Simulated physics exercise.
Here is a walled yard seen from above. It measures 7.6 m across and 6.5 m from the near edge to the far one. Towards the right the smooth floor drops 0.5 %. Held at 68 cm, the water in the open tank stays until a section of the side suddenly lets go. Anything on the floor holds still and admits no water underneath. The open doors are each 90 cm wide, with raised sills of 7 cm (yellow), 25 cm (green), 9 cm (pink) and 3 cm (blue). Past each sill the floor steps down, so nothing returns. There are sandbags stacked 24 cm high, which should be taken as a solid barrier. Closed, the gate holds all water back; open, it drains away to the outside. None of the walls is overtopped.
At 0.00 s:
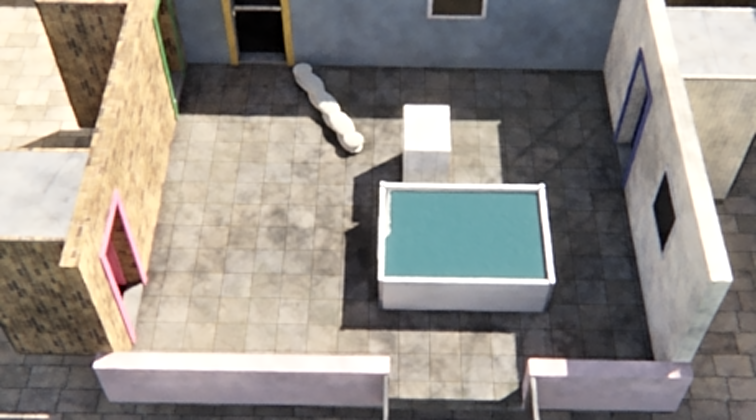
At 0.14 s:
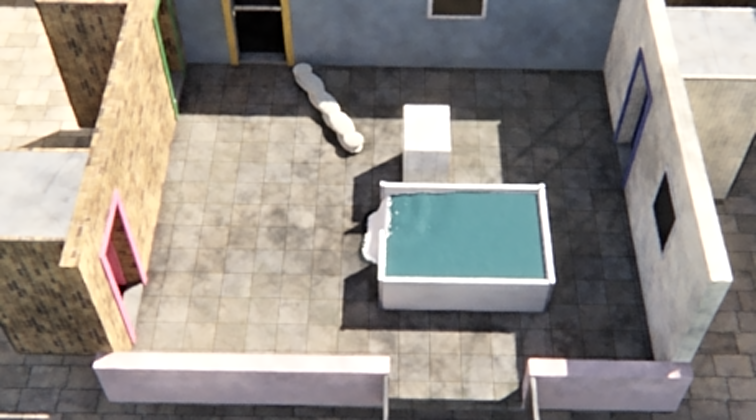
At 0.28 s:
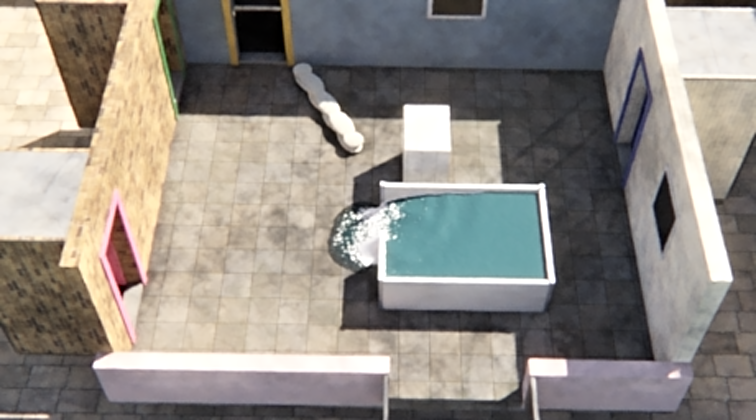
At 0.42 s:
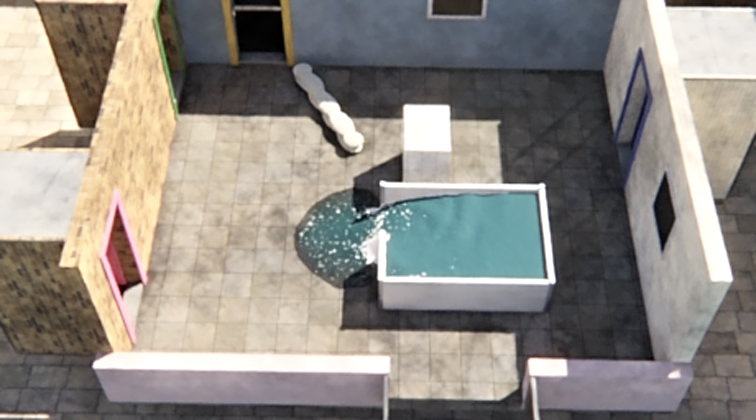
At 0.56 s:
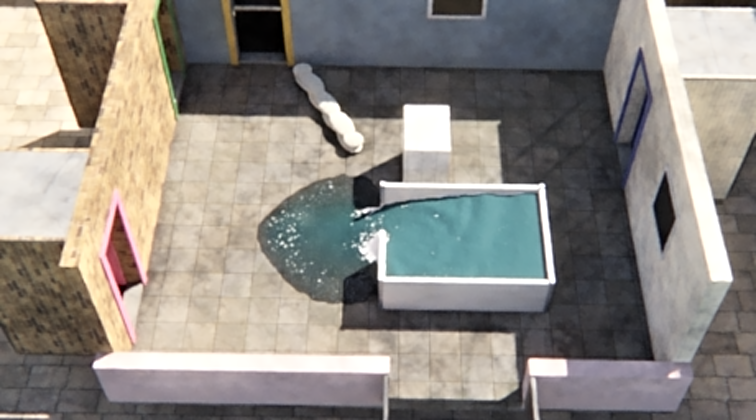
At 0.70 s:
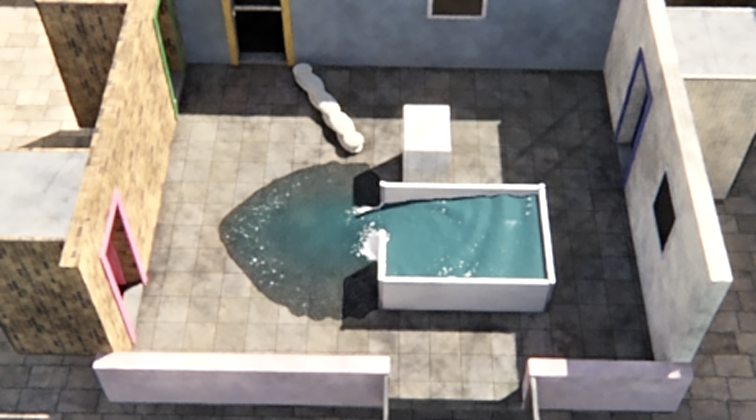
An open tank of blue-green water stood in a walled yard, and water poured out through its left side in a white splash, then spread leftward across the paved floor in a widening pool.
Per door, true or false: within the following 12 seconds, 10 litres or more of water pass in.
Yellow door: True. Green door: False. Pink door: True. Blue door: False.
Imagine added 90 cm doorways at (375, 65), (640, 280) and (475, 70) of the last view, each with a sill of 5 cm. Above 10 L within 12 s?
Less, less, less.
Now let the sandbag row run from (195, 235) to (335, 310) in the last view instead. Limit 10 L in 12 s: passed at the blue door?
Note, blue vs limit: Higher.
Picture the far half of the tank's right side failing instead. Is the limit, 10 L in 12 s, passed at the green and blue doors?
Green: Within limit; blue: Beyond limit.
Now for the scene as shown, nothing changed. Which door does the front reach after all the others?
It's the blue door.
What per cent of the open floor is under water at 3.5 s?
Roughly 40 percent.
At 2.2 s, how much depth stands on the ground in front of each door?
Door by door, in cm: Yellow reads 0, green reads 12, pink reads 17, blue reads 0.
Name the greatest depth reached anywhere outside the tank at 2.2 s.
About 30 cm.
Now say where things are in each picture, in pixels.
Still water, 68 cm deep, in the open tank at (464, 235), in the first frame.
The front is at (379, 212), 0.5 m from the gap at (384, 227); 0.2 m2 of floor is under water; 68 cm left at the back of the open tank, in the second frame.
Water pours out at (384, 229) and has run 0.8 m, to (335, 254); typically 10 cm deep outside, 68 cm at the open tank's back, in the third frame.
The front is at (298, 238), 1.4 m from the gap at (384, 230); 1.8 m2 of floor is under water; 68 cm left at the back of the open tank, in the fourth frame.
Water pours out at (384, 230) and has run 1.9 m, to (266, 225); typically 5 cm deep outside, 68 cm at the open tank's back, in the fifth frame.
Water pours out at (384, 230) and has run 2.5 m, to (228, 221); typically 4 cm deep outside, 67 cm at the open tank's back, in the sixth frame.
After 1.4 s water covers 25 % of the floor and is deepest (34 cm) near (371, 230); yellow door not reached, green door not reached, pink door not reached, blue door not reached.
After 2.2 s water covers 40 % of the floor and is deepest (30 cm) near (371, 230); yellow door not reached, green door 12 cm at the sill, 0 L in, pink door 17 cm at the sill, 6 L in, blue door not reached.
After 3.5 s water covers 40 % of the floor and is deepest (26 cm) near (186, 75); yellow door 13 cm at the sill, 3 L in, green door 12 cm at the sill, 0 L in, pink door 15 cm at the sill, 39 L in, blue door not reached.
After 7.0 s water covers 60 % of the floor and is deepest (15 cm) near (179, 166); yellow door 14 cm at the sill, 74 L in, green door 11 cm at the sill, 0 L in, pink door 10 cm at the sill, 64 L in, blue door not reached.
After 12.0 s water covers 90 % of the floor and is deepest (10 cm) near (137, 323); yellow door 8 cm at the sill, 121 L in, green door 8 cm at the sill, 0 L in, pink door 9 cm at the sill, 68 L in, blue door 6 cm at the sill, 0 L in.
